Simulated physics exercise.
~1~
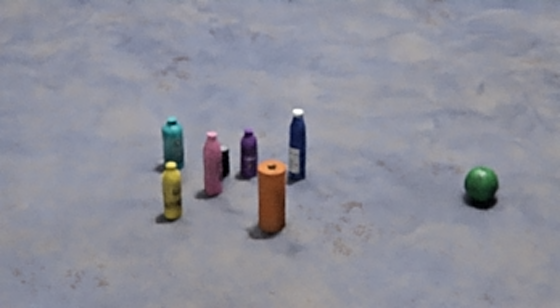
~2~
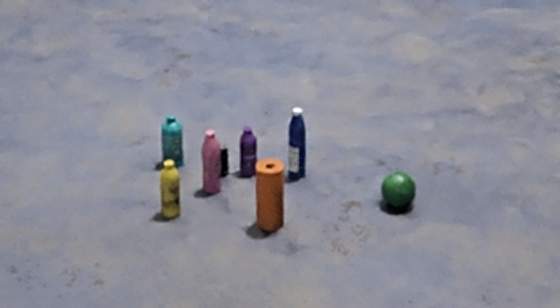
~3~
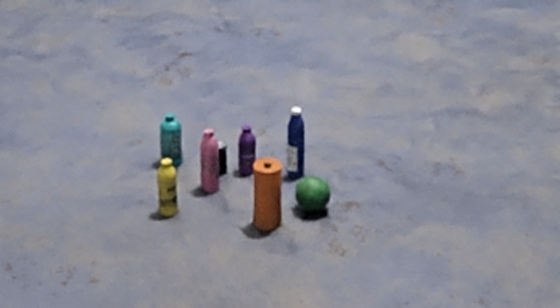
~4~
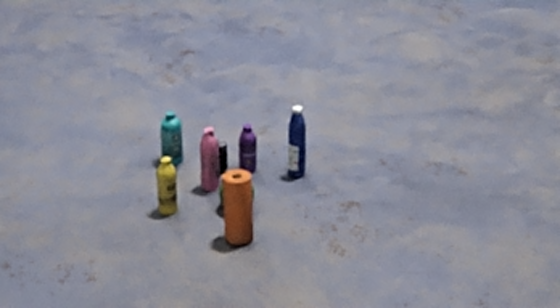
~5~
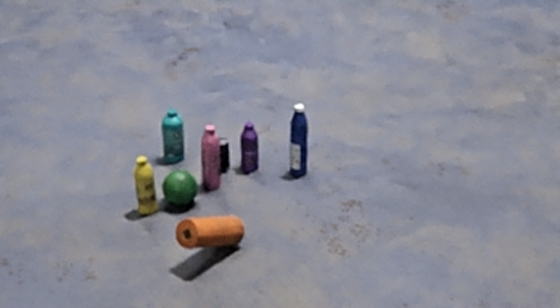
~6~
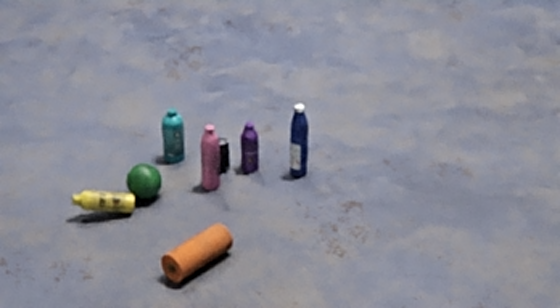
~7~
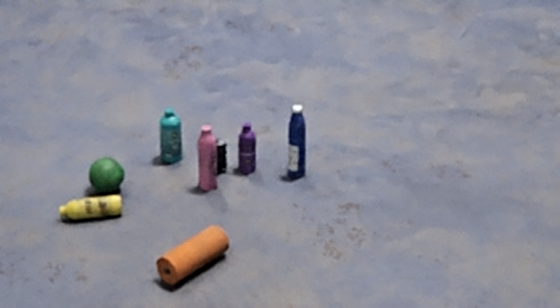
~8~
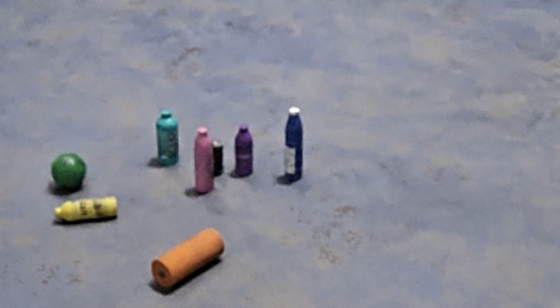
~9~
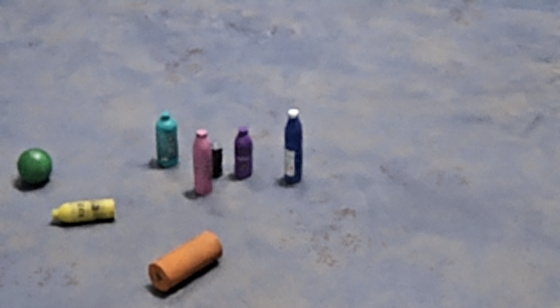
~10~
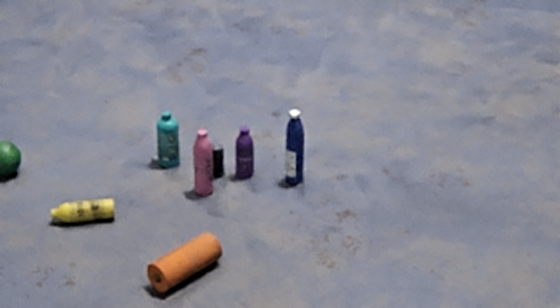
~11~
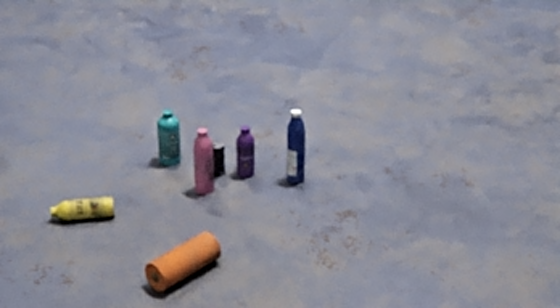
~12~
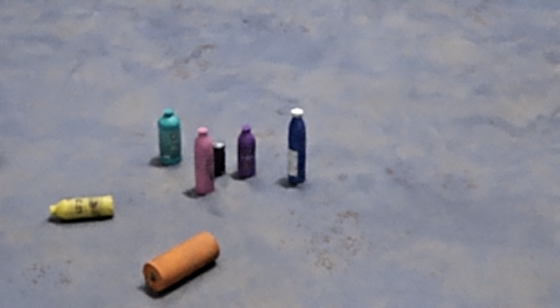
A green ball rolls left, knocks over the orange roll and yellow bottle, and leaves view.
